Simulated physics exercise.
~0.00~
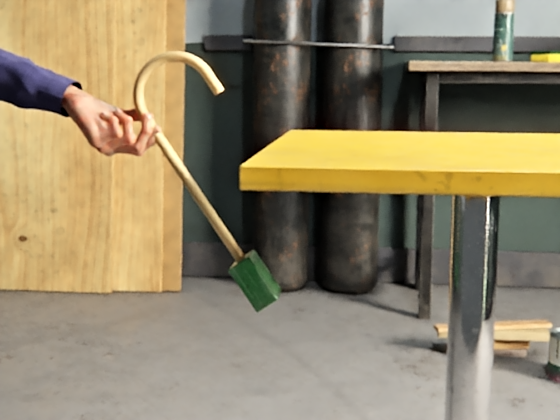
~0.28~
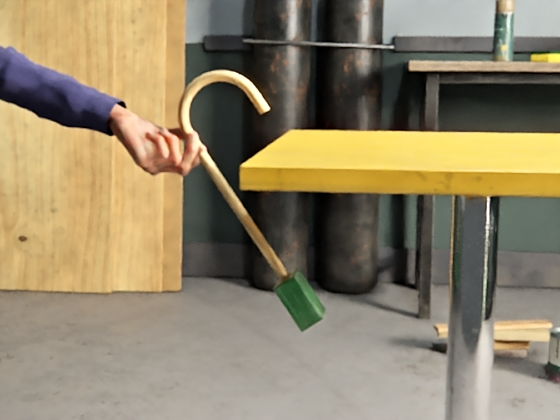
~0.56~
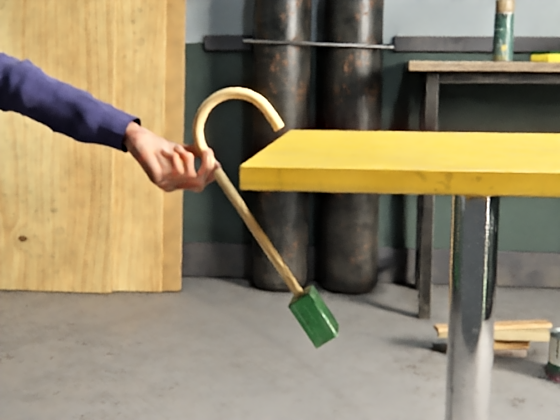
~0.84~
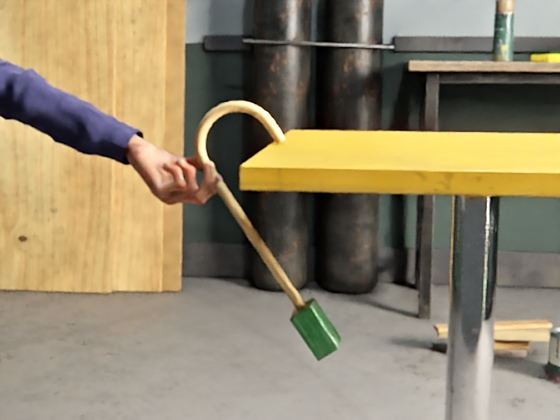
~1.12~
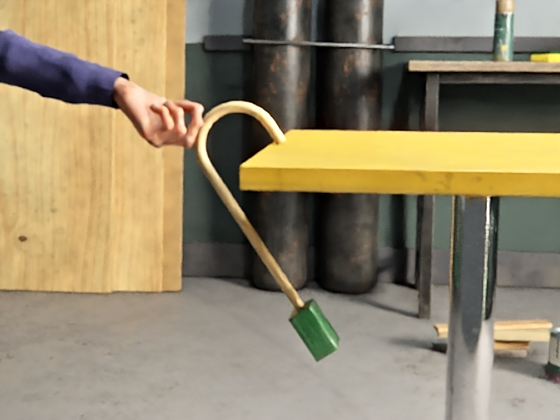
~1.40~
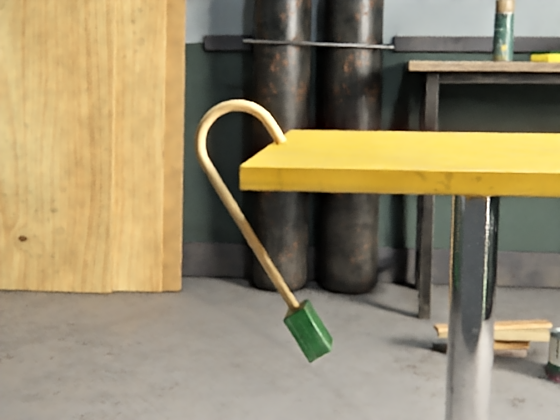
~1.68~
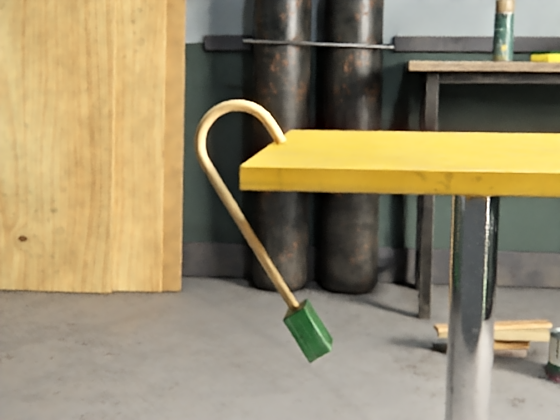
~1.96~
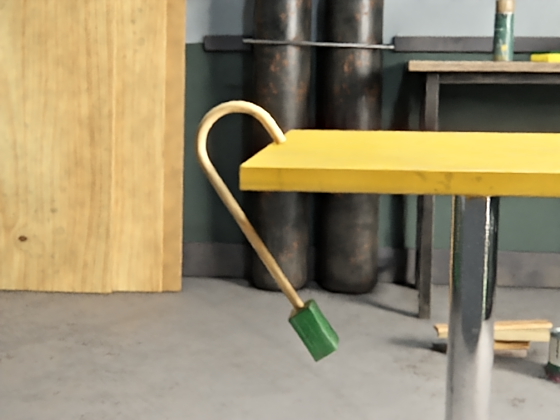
In a workshop seen from the side by a still camera, a yellow tabletop on a metal post stands at the right, with wooden boards at the left and dark cylinders behind. A hand in a blue sleeve holds a pale, hook-shaped cane with a green brush or block at its lower end. The hand carries it right and slightly down until the tip of the hook rests on the table's near left corner. The fingers then let go and the arm withdraws to the left. The cane stays hooked on the edge, hanging at a slant with the green end below the tabletop, at rest.
